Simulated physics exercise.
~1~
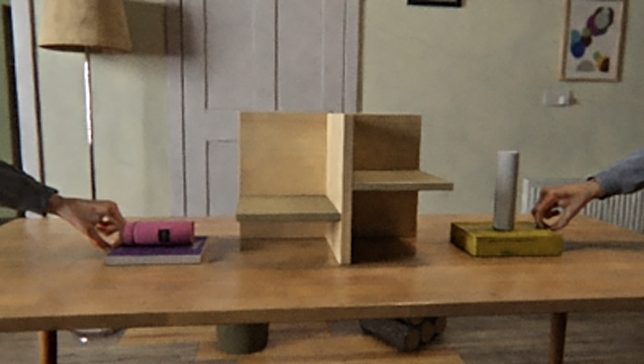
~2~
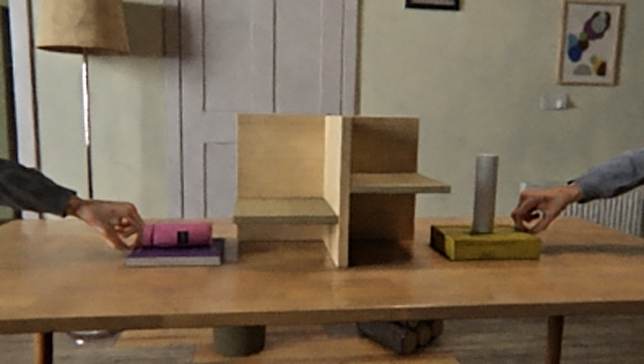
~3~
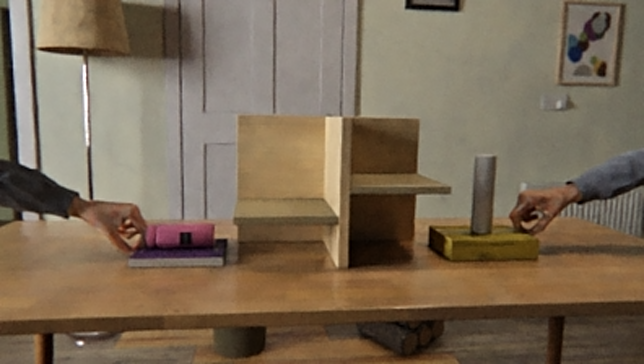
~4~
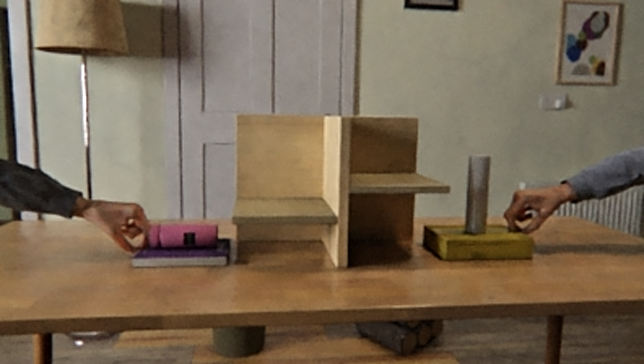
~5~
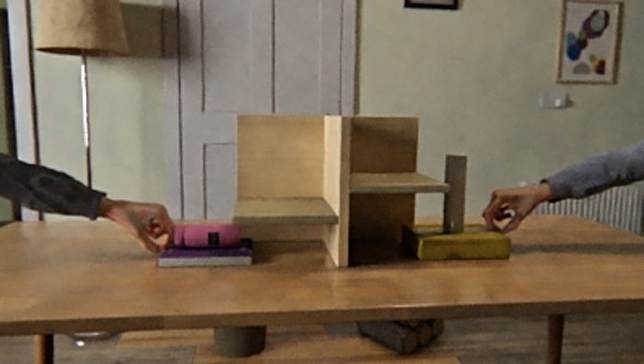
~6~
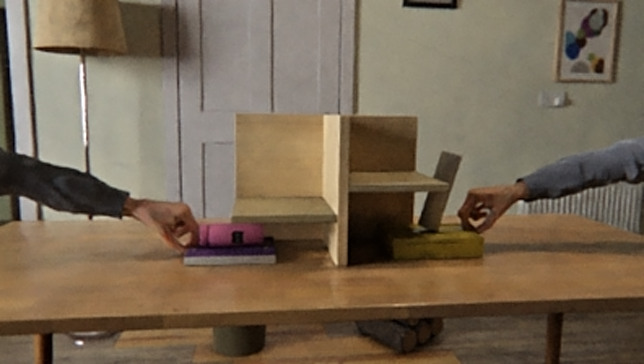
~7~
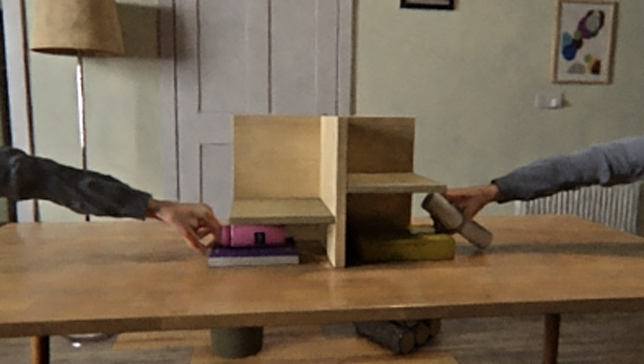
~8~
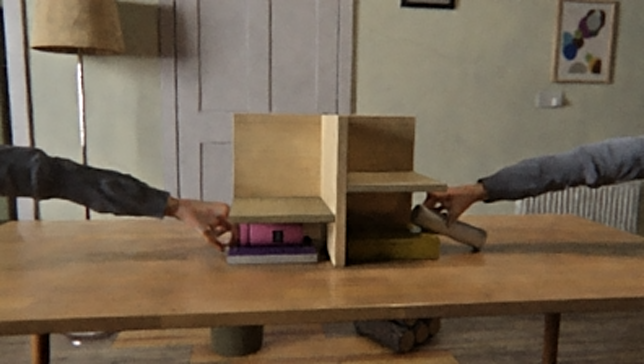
On a wooden table, two hands slid a purple book carrying a pink cylinder and a yellow box carrying an upright pale cylinder inward beneath a stand's shelves; the pink one passed under, while the pale one struck the edge, tipped back and ended up slanted outside.
